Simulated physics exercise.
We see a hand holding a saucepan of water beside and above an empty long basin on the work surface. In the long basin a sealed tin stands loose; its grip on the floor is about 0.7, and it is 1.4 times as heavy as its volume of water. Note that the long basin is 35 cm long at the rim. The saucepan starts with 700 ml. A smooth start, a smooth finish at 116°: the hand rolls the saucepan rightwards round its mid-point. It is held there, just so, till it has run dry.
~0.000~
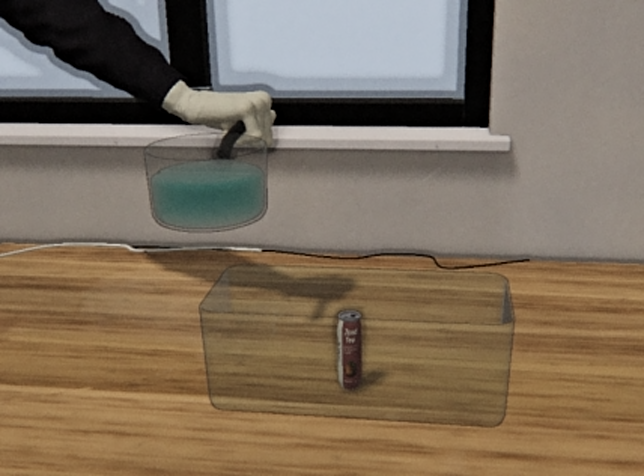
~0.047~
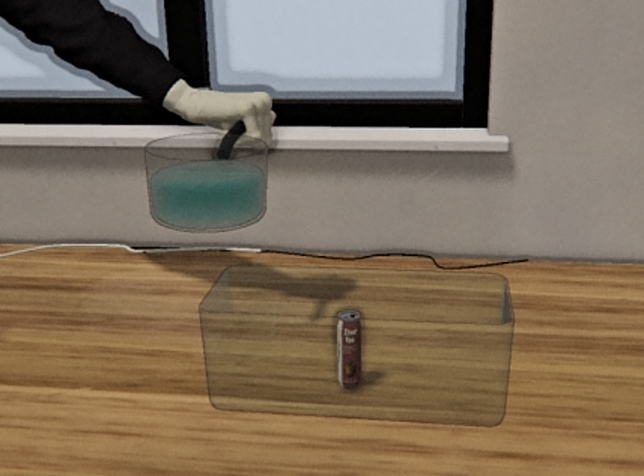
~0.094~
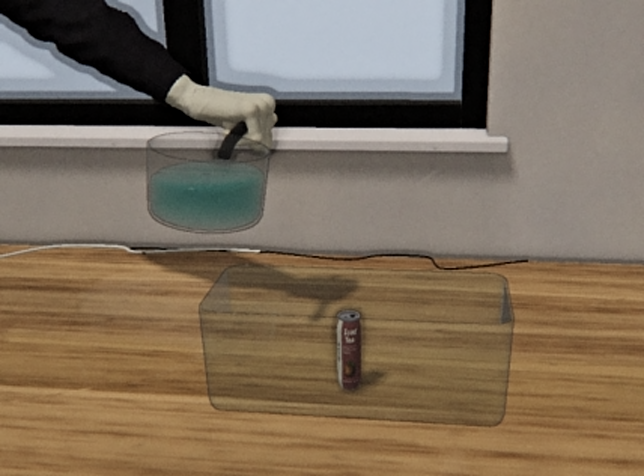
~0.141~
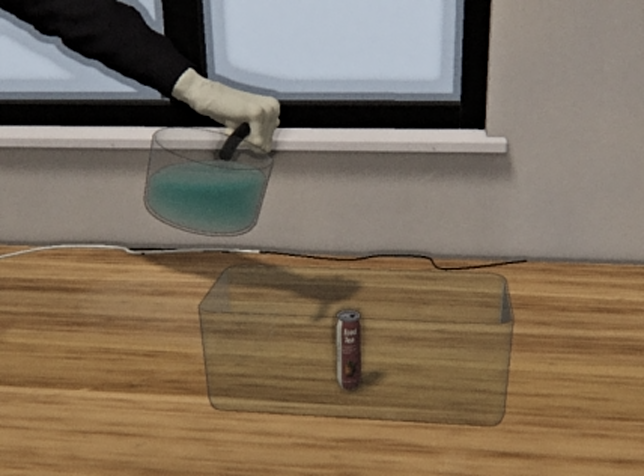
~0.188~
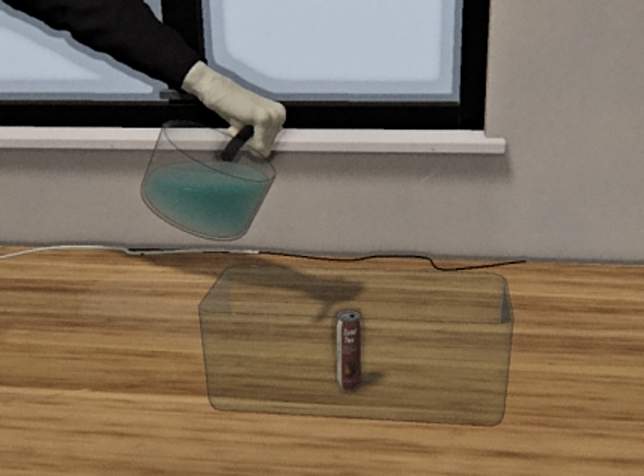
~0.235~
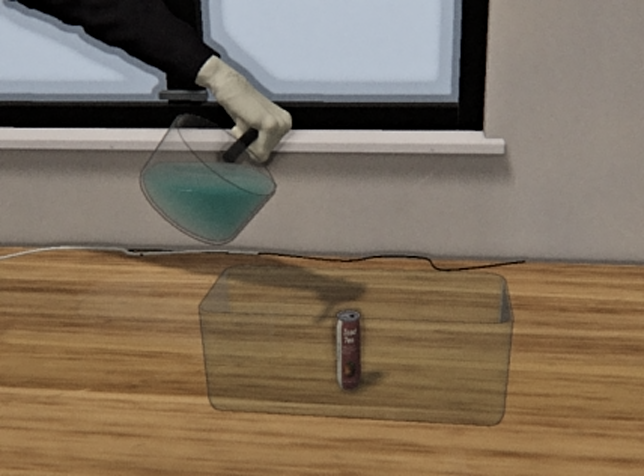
A gloved hand tilts a clear pan of blue-green water rightwards above a long basin.
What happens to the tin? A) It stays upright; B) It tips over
The answer is A.
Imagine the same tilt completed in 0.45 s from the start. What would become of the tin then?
The tin stays on its base.
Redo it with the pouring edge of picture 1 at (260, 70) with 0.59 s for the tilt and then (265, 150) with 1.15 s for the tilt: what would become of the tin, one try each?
Try 1: Tipped over; try 2: Still standing.
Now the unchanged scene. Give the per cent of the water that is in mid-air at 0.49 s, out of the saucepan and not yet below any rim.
Some 42 % is the figure.
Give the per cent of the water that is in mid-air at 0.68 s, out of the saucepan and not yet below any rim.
Close to 5 in every hundred parts.
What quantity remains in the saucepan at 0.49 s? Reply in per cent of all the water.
About 26 percent.
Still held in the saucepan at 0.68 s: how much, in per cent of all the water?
I'd estimate some 3 per cent.
By 0.49 s the tilt is 108° and 25 per cent is still to pour; the tin stands where it began.
By 0.68 s the tilt is 116° and 3 per cent is still to pour; the tin stands where it began.
By 0.88 s the tilt is 116° and 0 per cent is still to pour; the tin stands where it began.
By 1.09 s the tilt is 116° and 0 per cent is still to pour; the tin stands where it began.
At rest the tin stands where it began.
